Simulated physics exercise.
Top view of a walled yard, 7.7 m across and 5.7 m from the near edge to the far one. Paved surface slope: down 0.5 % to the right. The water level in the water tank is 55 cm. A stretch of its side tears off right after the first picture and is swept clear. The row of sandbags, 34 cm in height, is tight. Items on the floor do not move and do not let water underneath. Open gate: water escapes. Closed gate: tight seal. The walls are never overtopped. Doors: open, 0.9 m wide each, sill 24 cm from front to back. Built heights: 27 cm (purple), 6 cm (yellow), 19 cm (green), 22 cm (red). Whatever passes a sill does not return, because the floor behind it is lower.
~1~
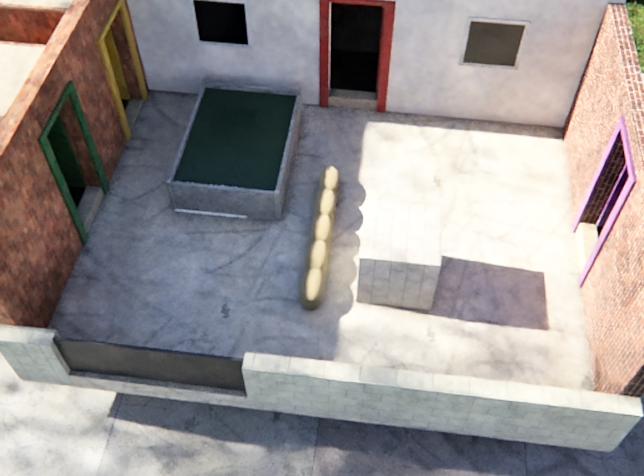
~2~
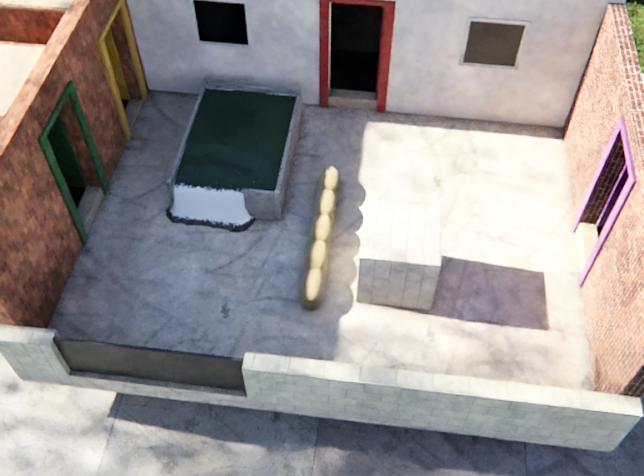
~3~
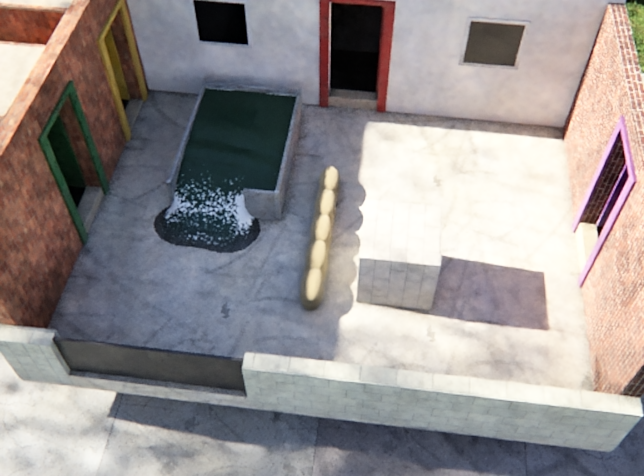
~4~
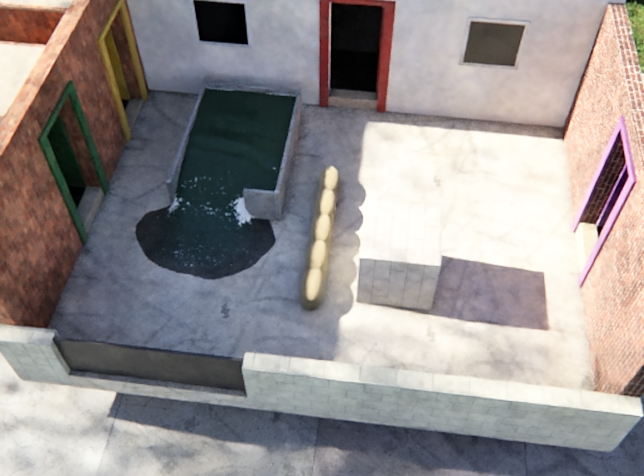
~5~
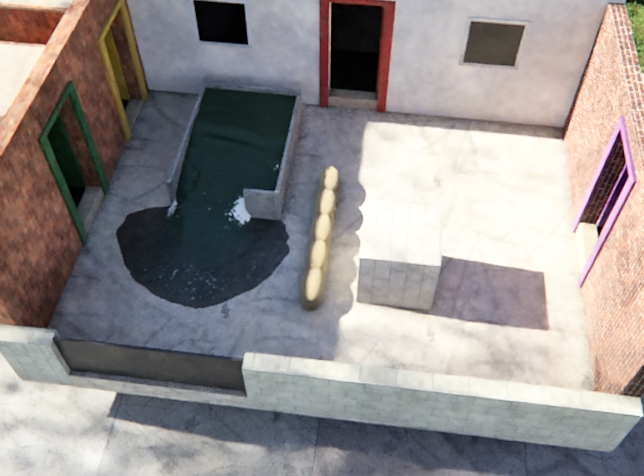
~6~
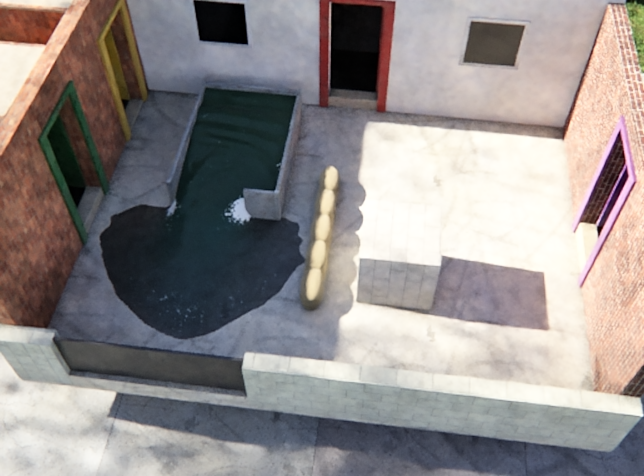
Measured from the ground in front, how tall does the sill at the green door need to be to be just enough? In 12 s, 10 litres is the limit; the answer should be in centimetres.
It needs to be about 7 cm tall.
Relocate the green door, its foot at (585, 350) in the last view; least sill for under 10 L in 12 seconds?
It needs roughly 12.5 cm.
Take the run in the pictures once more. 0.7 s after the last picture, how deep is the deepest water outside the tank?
Up to some 29 centimetres, I'd say.
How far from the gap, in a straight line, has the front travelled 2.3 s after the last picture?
Roughly 5.4 m from the gap.
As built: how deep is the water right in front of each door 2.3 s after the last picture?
Centimetres: Purple = 0, yellow = 0, green = 3, red = 0.
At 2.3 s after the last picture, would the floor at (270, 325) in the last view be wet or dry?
At that moment it's submerged.
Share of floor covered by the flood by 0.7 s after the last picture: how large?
About 25 per cent.
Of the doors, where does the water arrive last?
Last comes the red one.
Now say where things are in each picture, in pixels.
In the first picture, the water tank at (238, 138) is whole and still, 55 cm deep; the green door at (79, 173) is dry.
In the second picture, the front is at (217, 224), 0.3 m from the gap at (211, 204); 0.3 m2 of floor is wet, 55 cm left at the back.
In the third picture, the front is at (182, 242), 0.7 m from the gap at (211, 205); 0.9 m2 of floor is wet, 55 cm left at the back.
In the fourth picture, water pours out at (211, 205) and has run 1.2 m, to (200, 272); about 7 cm deep outside, 55 cm at the back.
In the fifth picture, the gap is at (211, 205), the front 1.8 m out at (187, 302); the back of the water tank holds 55 cm.
In the sixth picture, the gap is at (211, 205), the front 2.2 m out at (167, 328); the back of the water tank holds 54 cm; the green door at (79, 173), 1.9 m from the gap, is still 0.8 m from the nearest water.
Then, 0.7 s after the last picture water covers 25 % of the floor, deepest (29 cm) near (196, 219); 2 cm at the green door, 0 litres in over its 19 cm sill.
Then, 2.3 s after the last picture water covers 30 % of the floor, deepest (28 cm) near (166, 359); 3 cm at the green door, 0 litres in over its 19 cm sill.
Then, 11.3 s after the last picture water covers 95 % of the floor, deepest (10 cm) near (557, 138); 4 cm at the green door, 0 litres in over its 19 cm sill.
At the green door as built, the water peaked near 10 cm, 4.7 s after the last picture.
With a sill of 6 cm, 18 litres would have come in within the 12 s; with 8 cm, 5 litres. So under 10 litres takes about 7 cm.
